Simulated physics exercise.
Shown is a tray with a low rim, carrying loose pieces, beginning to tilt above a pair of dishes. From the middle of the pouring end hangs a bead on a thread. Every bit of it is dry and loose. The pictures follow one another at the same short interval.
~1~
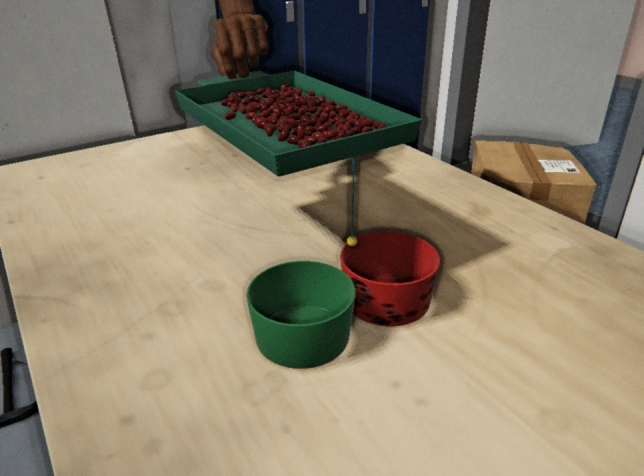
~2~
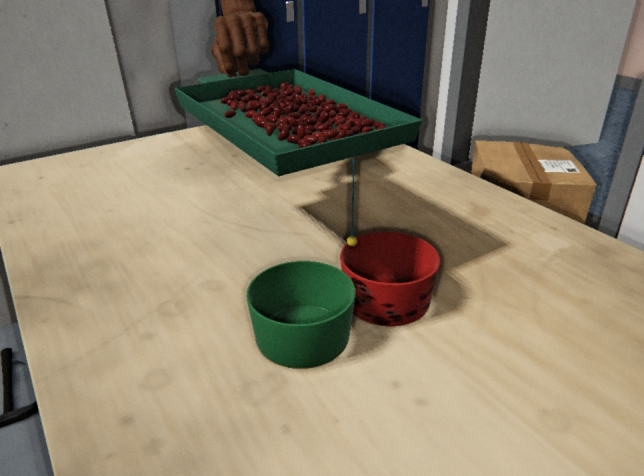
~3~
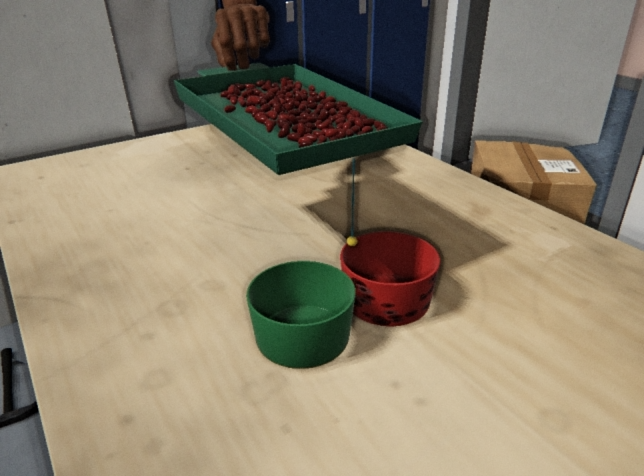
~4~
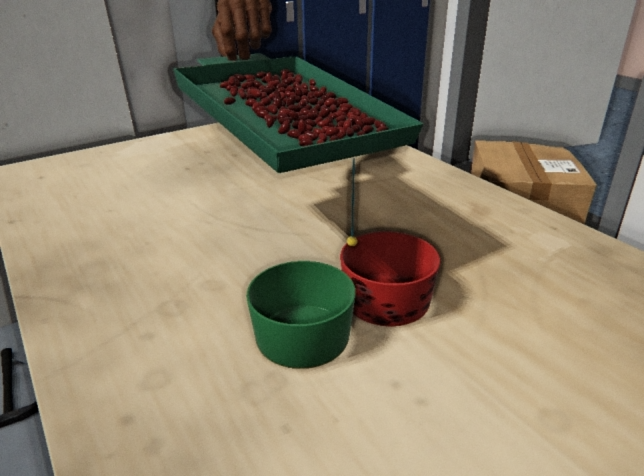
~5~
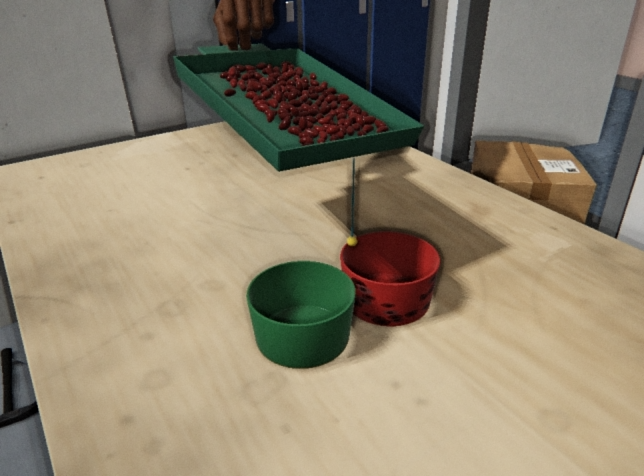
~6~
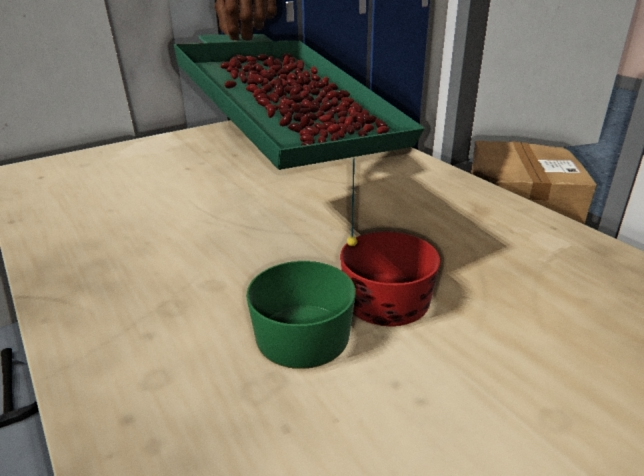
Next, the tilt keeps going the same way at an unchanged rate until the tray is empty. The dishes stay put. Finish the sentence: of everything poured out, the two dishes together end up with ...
They end up with the majority of it.
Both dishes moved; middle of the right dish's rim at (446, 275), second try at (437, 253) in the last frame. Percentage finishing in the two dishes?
You'd get 30 in a hundred first and 90 in a hundred after that.
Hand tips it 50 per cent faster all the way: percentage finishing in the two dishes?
Expected result: Around 50 per cent.
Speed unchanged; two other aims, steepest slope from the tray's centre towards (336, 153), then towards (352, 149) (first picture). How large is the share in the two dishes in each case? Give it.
First heading roughly 50 %, second roughly 50 %.
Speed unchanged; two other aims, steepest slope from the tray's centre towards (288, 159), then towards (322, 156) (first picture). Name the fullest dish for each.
On the first try it's the left-side dish, on the second the left-side dish.
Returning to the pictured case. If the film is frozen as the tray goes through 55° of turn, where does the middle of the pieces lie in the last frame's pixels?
Somewhere about pixel (355, 78).
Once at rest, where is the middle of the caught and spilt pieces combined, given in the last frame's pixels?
Once nothing moves, the middle sits near (406, 294).
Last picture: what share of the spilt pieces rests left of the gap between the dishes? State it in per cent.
I'd put it at close to 0 per cent.
Soon, tray tipped steeply; all on the tray.
A while on, tray tipped right over; nearly all on the tray; a stray few in the right dish; a stray few in the air.
Towards the end, tray tipped past a quarter turn; about two thirds in the right dish; about a third outside both.
Finally, tray tipped past a quarter turn; none in the left dish; about two thirds in the right dish; about a third outside both.
